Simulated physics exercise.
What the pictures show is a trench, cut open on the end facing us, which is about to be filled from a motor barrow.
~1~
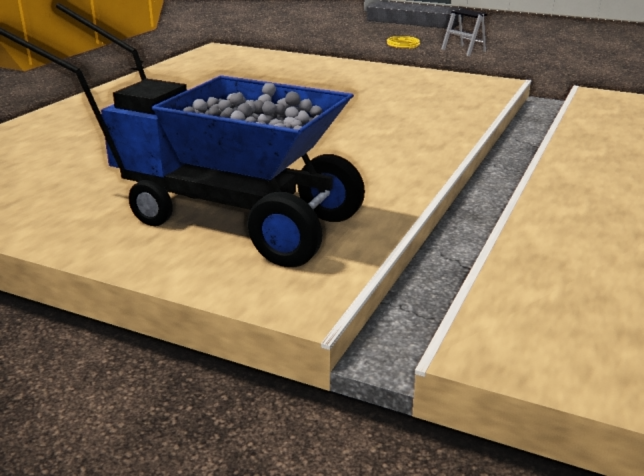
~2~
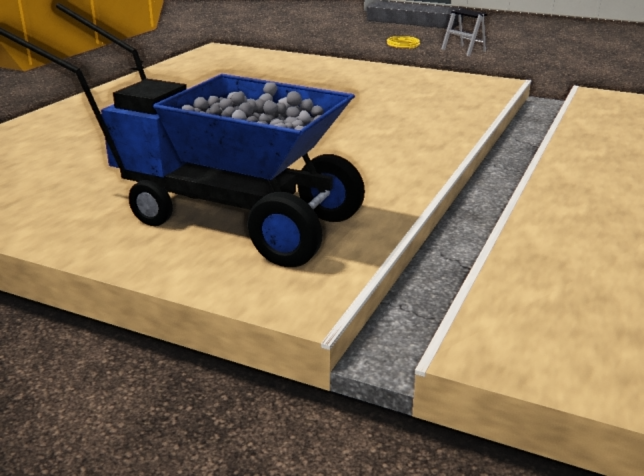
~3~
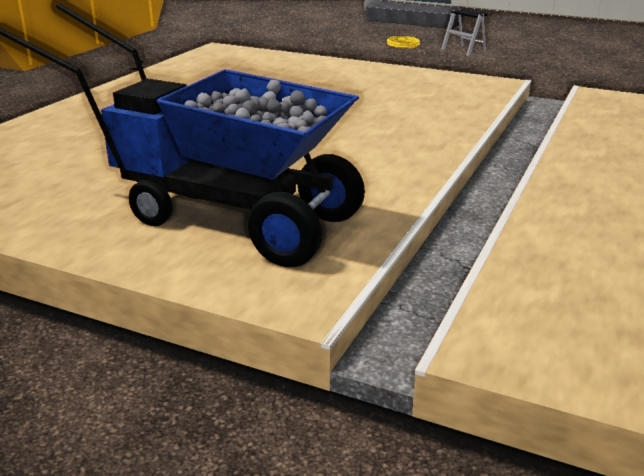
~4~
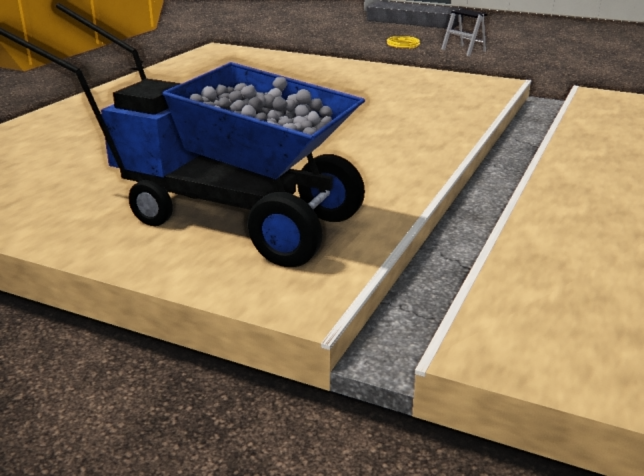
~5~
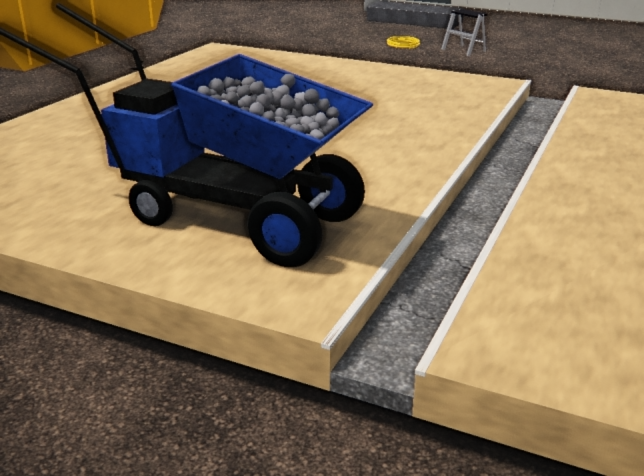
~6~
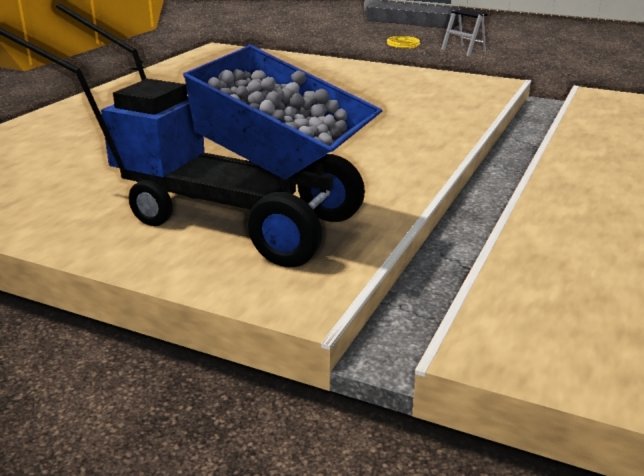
Blue motor barrow loaded with round grey cobbles standing still beside a shallow trench, its skip gradually tilting forward to the right.
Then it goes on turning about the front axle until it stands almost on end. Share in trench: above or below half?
More in than out.
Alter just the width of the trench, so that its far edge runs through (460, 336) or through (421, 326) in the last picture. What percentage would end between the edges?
First try: About 100 %; second try: About 70 %.
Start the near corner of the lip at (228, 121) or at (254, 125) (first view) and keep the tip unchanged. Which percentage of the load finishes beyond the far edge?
You'd see close to 0 per cent the first time and close to 0 per cent the next.
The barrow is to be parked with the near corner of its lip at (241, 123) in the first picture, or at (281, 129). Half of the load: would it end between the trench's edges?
At the earlier place the greater portion ends between the edges, at the later place the greater portion.
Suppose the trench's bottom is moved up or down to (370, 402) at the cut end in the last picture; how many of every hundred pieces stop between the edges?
It would be close to 90 percent.
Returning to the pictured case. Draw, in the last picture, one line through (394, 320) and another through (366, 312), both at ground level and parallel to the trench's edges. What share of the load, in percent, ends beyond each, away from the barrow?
Around 60 in a hundred for the first, 90 in a hundred for the second.
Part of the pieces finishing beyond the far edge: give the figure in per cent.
Call it some 10 percent of the pieces.
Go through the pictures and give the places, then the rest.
The first frame shows lip of the skip (299, 132), level; top of the load (245, 111), round cobbles; first edge of the trench (353, 308); far edge (442, 331), the trench over half as wide as the skip, and shallow for its width.
The second frame shows lip of the skip (300, 133), level; top of the load (238, 112).
The third frame shows lip of the skip (305, 135), tipped barely; top of the load (241, 109).
The fourth frame shows lip of the skip (312, 138), tipped a little; top of the load (246, 106).
The fifth frame shows lip of the skip (321, 143), tipped a little; top of the load (241, 100).
The sixth frame shows lip of the skip (331, 150), tipped clearly; top of the load (250, 94); first edge of the trench (353, 308); far edge (442, 331).
Just after the last frame, skip tipped steeply; every one in the skip.
A moment on, skip tipped right over; the larger part in the skip; roughly a quarter in or heaped over the trench; just a few beyond it; about a tenth falling.
Further on, skip tipped right over; about a tenth in the skip; the larger part in or heaped over the trench; about a tenth beyond it.
When it is over, skip tipped right over; the larger part in or heaped over the trench; about a tenth beyond it.
